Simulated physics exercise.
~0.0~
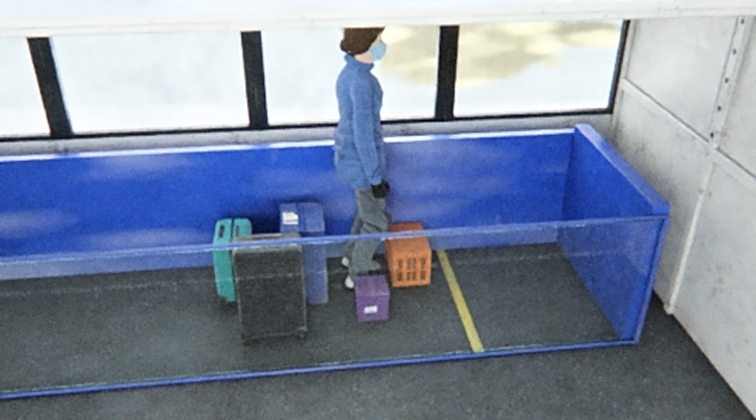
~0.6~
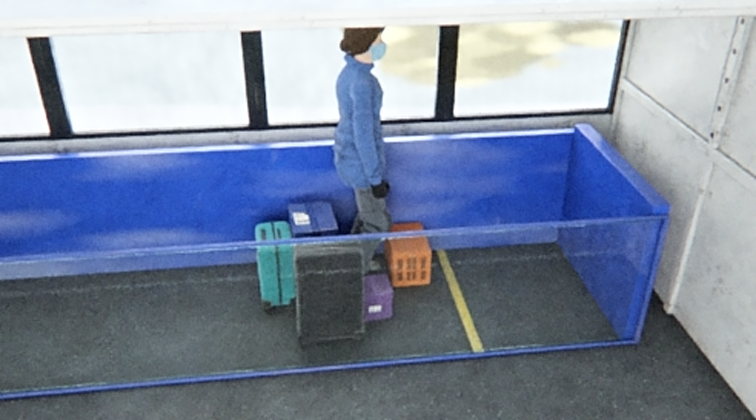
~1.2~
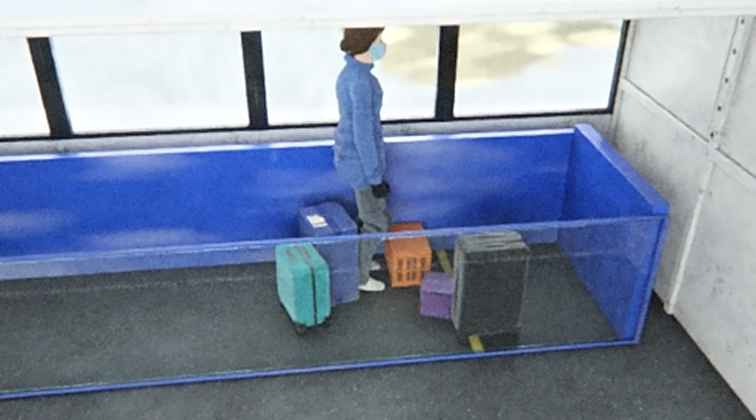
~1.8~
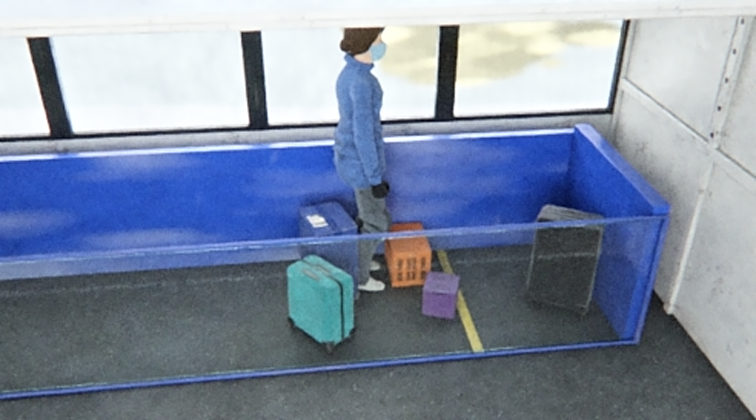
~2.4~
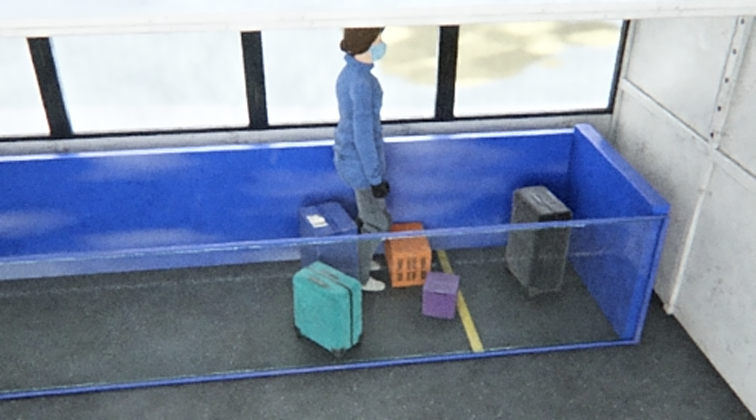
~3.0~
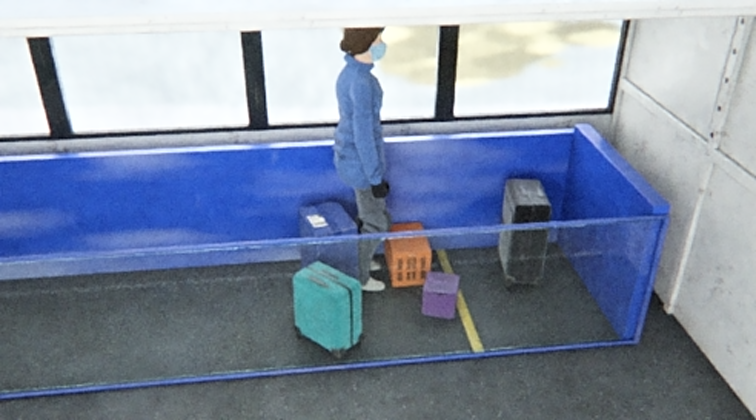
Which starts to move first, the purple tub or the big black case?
The big black case starts to move first, rolling right while the purple tub is still in its place. The tub shifts right only after that.
